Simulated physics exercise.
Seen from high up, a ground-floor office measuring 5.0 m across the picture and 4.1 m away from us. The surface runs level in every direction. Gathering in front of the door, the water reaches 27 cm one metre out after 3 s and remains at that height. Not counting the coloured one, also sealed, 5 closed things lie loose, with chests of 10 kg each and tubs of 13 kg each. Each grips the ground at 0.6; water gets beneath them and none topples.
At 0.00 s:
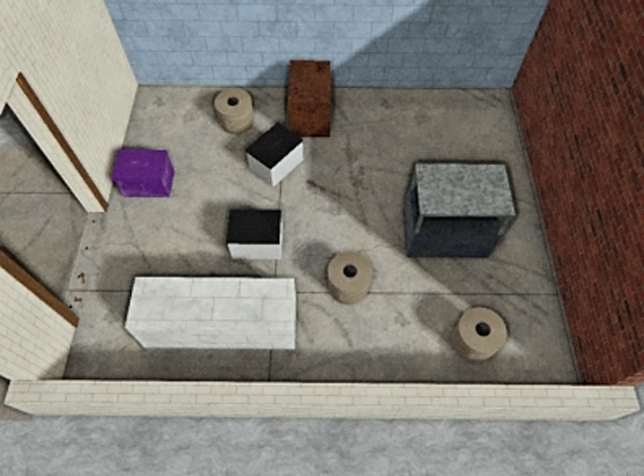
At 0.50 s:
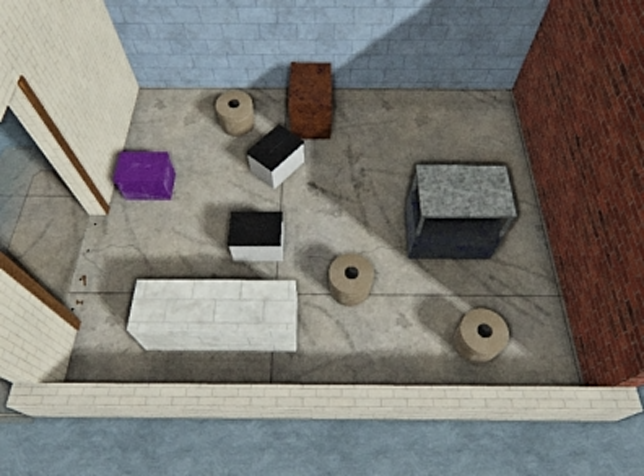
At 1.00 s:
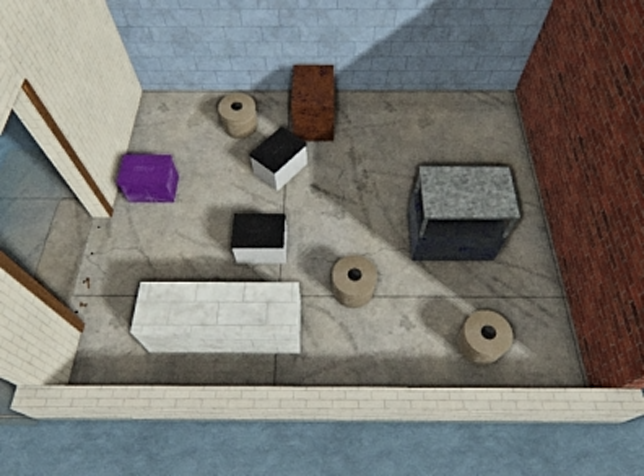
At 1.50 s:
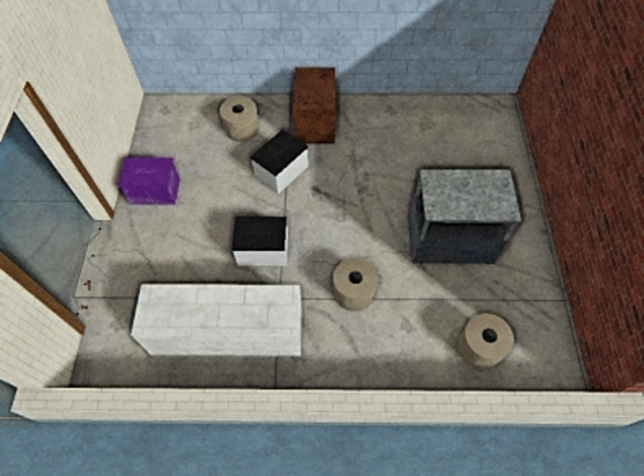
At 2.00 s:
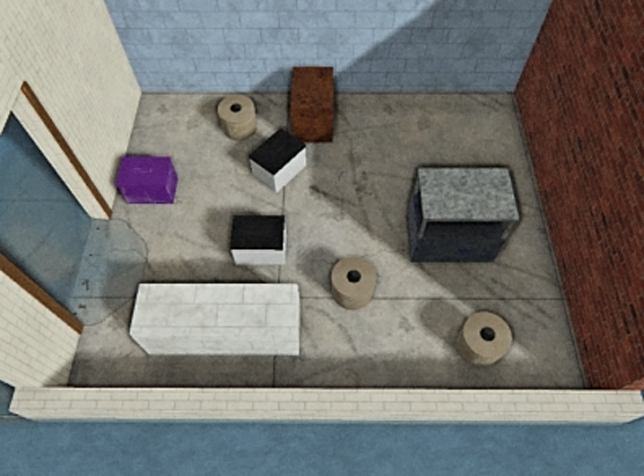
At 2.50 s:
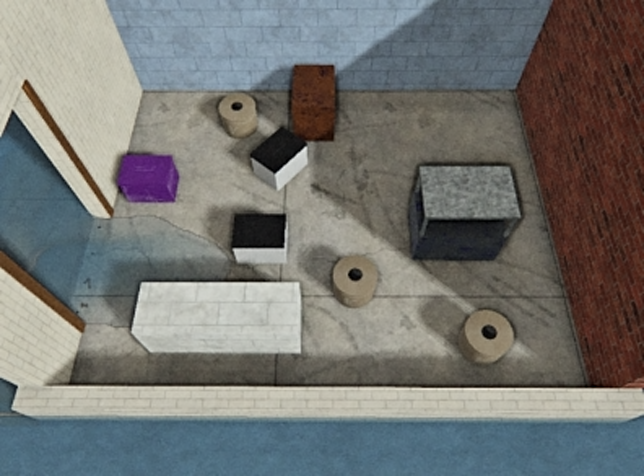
In a walled ground-floor room seen from above, scattered blocks, round tubs and a purple chest stay still while bluish water gathers outside the doorway on the left, then spreads through it in a thin sheet across the nearby floor.
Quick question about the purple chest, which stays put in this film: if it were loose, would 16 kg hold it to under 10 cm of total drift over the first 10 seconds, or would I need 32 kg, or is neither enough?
It will take just the lighter choice to stop it.
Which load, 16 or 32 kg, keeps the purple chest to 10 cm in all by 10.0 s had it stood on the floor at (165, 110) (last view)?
Short answer: Any load.
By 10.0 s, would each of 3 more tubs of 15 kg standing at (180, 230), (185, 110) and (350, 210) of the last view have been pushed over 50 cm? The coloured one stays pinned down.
Listed in turn, they go over the bar, beneath the bar, over the bar.
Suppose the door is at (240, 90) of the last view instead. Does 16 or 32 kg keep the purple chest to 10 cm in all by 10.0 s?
If so, both fall short.
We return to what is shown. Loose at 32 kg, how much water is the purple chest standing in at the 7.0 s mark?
3 cm, roughly.
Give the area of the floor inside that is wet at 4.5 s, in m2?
Some 10.0 m2 of it.
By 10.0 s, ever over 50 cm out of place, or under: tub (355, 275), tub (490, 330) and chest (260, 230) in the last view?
In order, the three come out above, above and above.
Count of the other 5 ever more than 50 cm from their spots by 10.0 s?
The answer here is 4.
After 3.5 s the purple chest would be 0 cm from its start with 16 kg and 0 cm from its start with 32 kg; 2 cm of water round it then.
After 4.5 s the purple chest would be 0 cm from its start with 16 kg and 0 cm from its start with 32 kg; 3 cm of water round it then.
After 7.0 s the purple chest would be 0 cm from its start with 16 kg and 0 cm from its start with 32 kg; 3 cm of water round it then.
After 10.0 s the purple chest would be 0 cm from its start with 16 kg and 0 cm from its start with 32 kg; 4 cm of water round it then.
